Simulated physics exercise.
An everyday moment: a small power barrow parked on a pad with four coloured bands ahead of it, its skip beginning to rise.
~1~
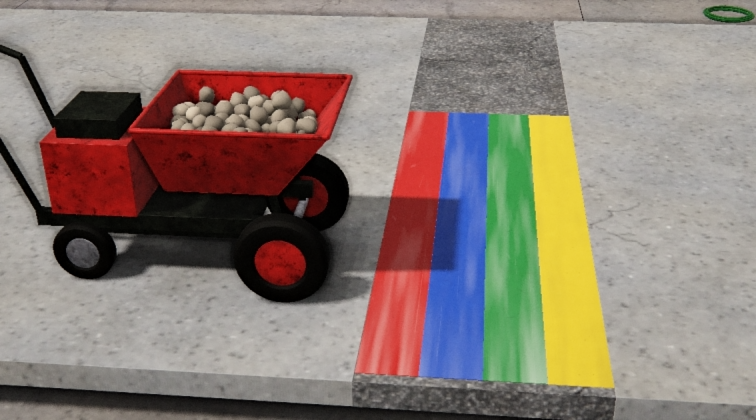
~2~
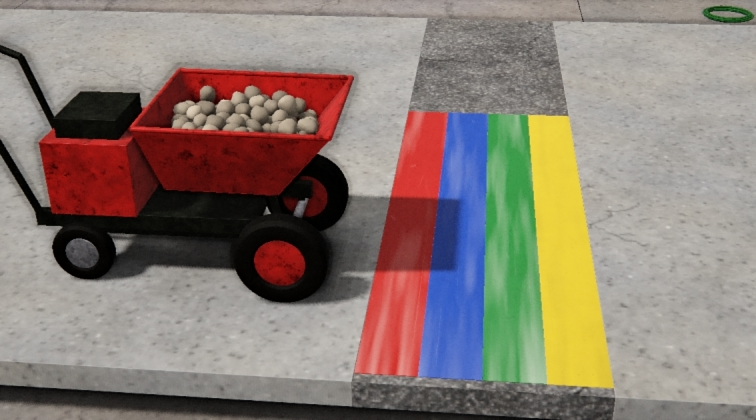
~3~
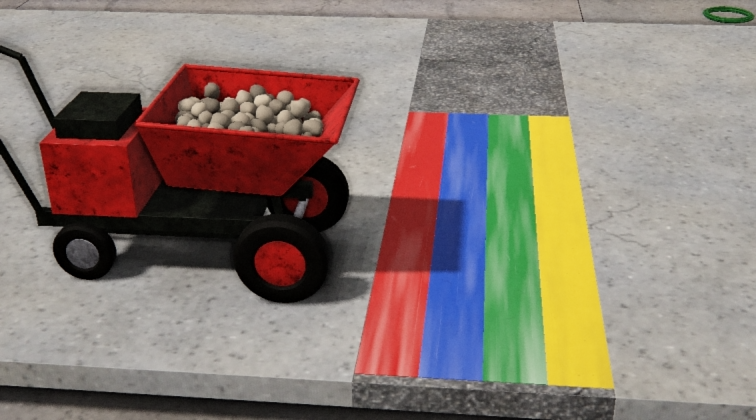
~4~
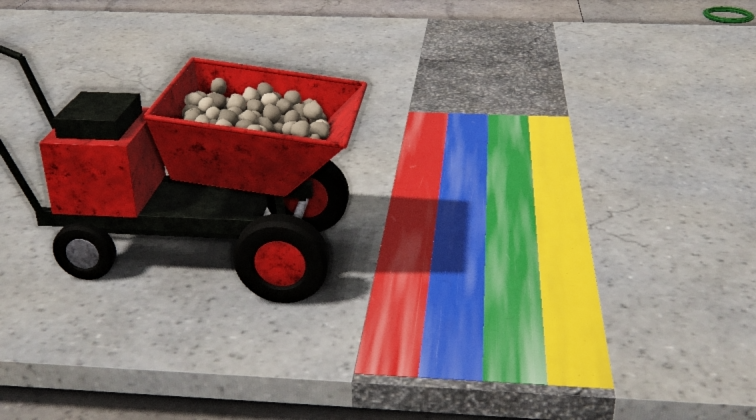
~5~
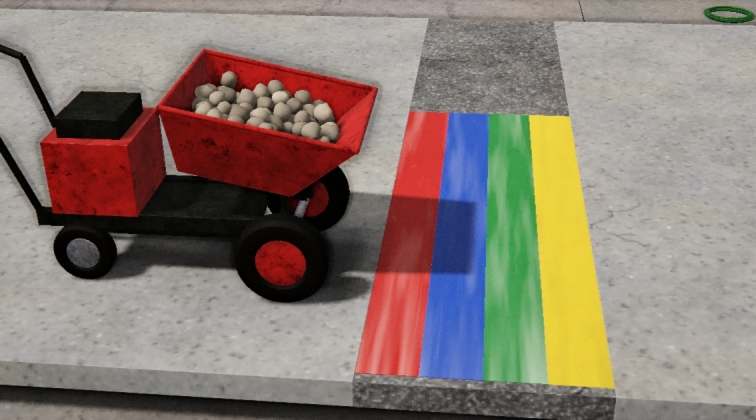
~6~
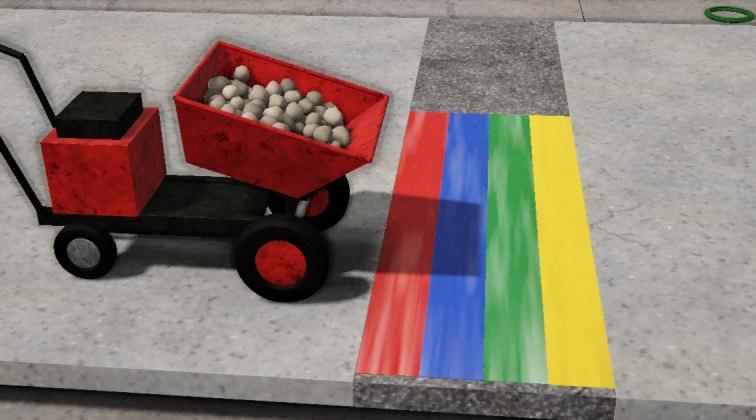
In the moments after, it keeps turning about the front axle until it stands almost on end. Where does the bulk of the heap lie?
The blue strip carries the most.
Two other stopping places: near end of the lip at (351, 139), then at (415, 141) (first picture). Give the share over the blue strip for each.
Near 20 % and 0 %.
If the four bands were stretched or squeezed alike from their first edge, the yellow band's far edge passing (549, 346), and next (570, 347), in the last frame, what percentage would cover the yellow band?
Near 20 % and 10 %.
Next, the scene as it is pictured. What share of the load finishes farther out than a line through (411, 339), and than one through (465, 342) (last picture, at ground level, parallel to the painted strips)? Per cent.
In turn 70 and 40 in a hundred.
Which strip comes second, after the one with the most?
Second comes the strip in green.
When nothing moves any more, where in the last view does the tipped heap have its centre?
Roughly at (484, 265).
Soon, skip tipped steeply; all in the skip.
A while on, skip tipped right over; about two thirds in the skip; about a quarter over the blue strip; a small part over the green strip.
Towards the end, skip tipped right over; about a third in the skip; a stray few over the red strip; about a third over the blue strip; about a quarter over the green strip; a small part over the yellow strip; a stray few off the paint.
Finally, skip tipped right over; about a third in the skip; a stray few over the red strip; about a third over the blue strip; about a quarter over the green strip; a small part over the yellow strip; a stray few off the paint.
